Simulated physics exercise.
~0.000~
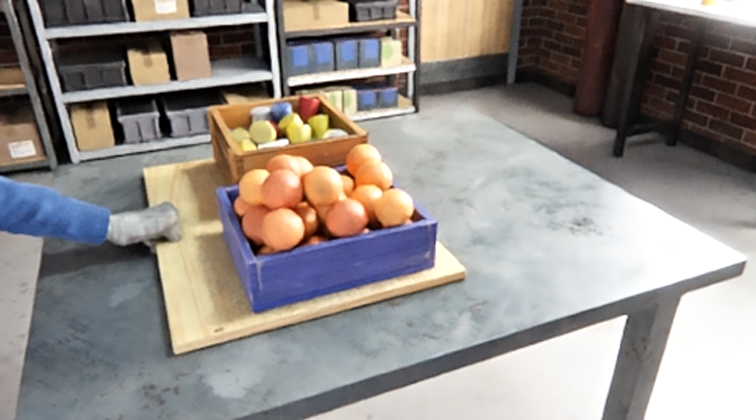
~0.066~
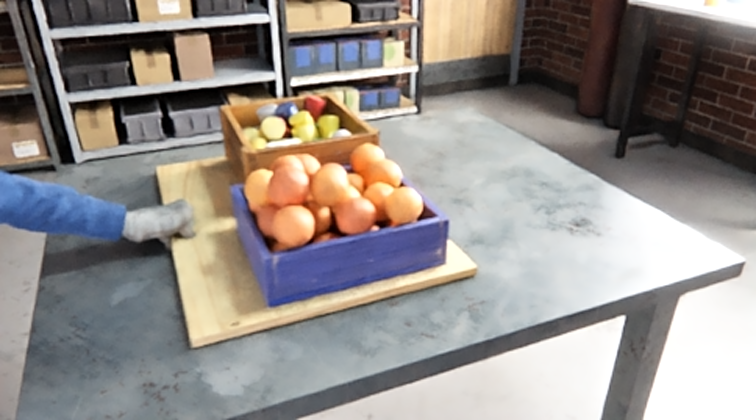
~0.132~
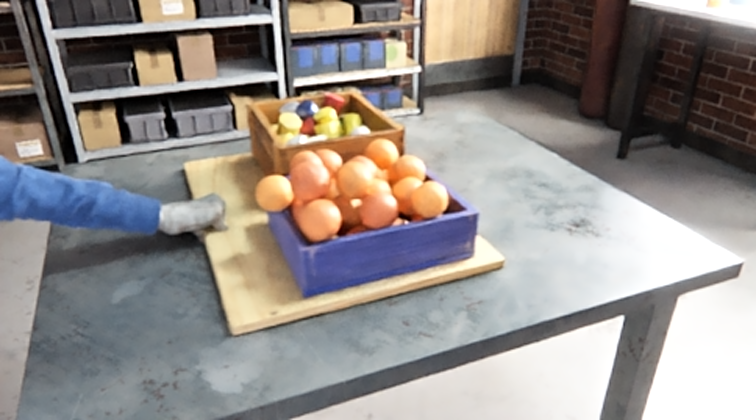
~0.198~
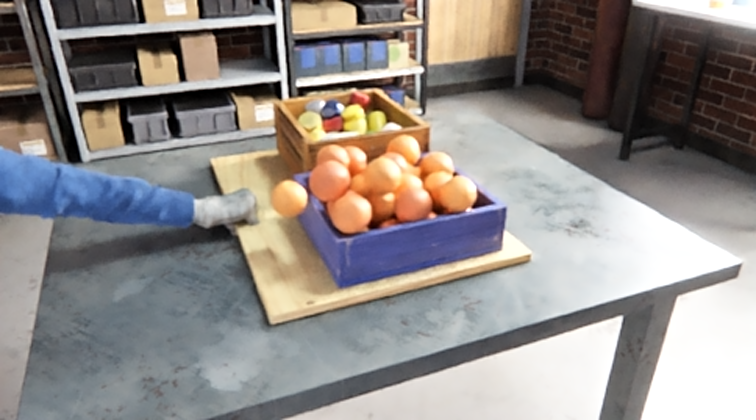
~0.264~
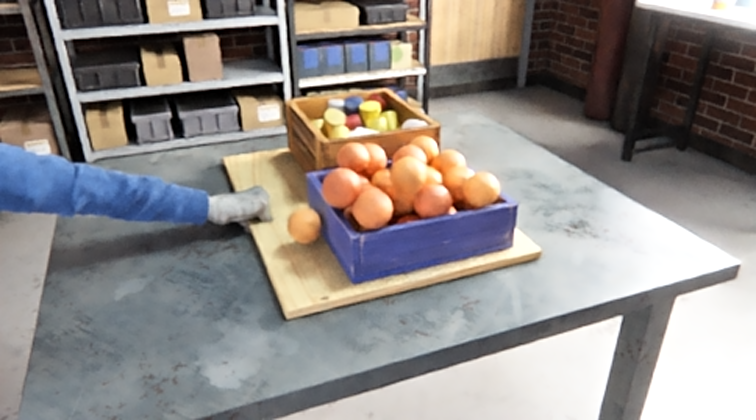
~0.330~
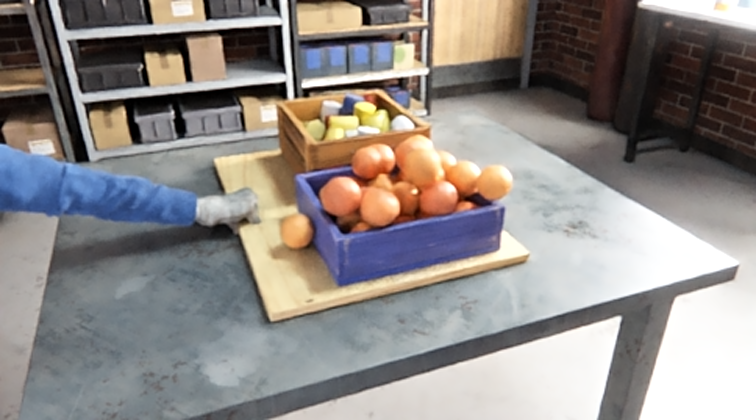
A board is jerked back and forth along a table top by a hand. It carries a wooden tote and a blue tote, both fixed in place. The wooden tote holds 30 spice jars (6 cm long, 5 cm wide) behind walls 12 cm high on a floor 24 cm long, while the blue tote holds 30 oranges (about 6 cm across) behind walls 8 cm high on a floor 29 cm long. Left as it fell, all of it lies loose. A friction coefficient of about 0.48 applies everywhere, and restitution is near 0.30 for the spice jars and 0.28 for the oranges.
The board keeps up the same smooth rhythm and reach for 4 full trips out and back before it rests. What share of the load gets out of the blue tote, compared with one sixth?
The share lost from the blue tote is above one sixth.
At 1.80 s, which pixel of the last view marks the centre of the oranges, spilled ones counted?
I'd put the middle close to (381, 219).
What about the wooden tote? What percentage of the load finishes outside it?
Lost: Wooden tote 0 per cent.
After 0.70 s, the wooden tote has all 30 and the blue tote is down by 4 of 30.
After 1.16 s, the wooden tote has all 30 and the blue tote is down by 7 of 30.
After 1.80 s, the wooden tote has all 30 and the blue tote is down by 10 of 30.
Outcome (at 2.62 s), the wooden tote has all 30 and the blue tote is down by 10 of 30. Asked share, 10 of 30, 33 per cent.
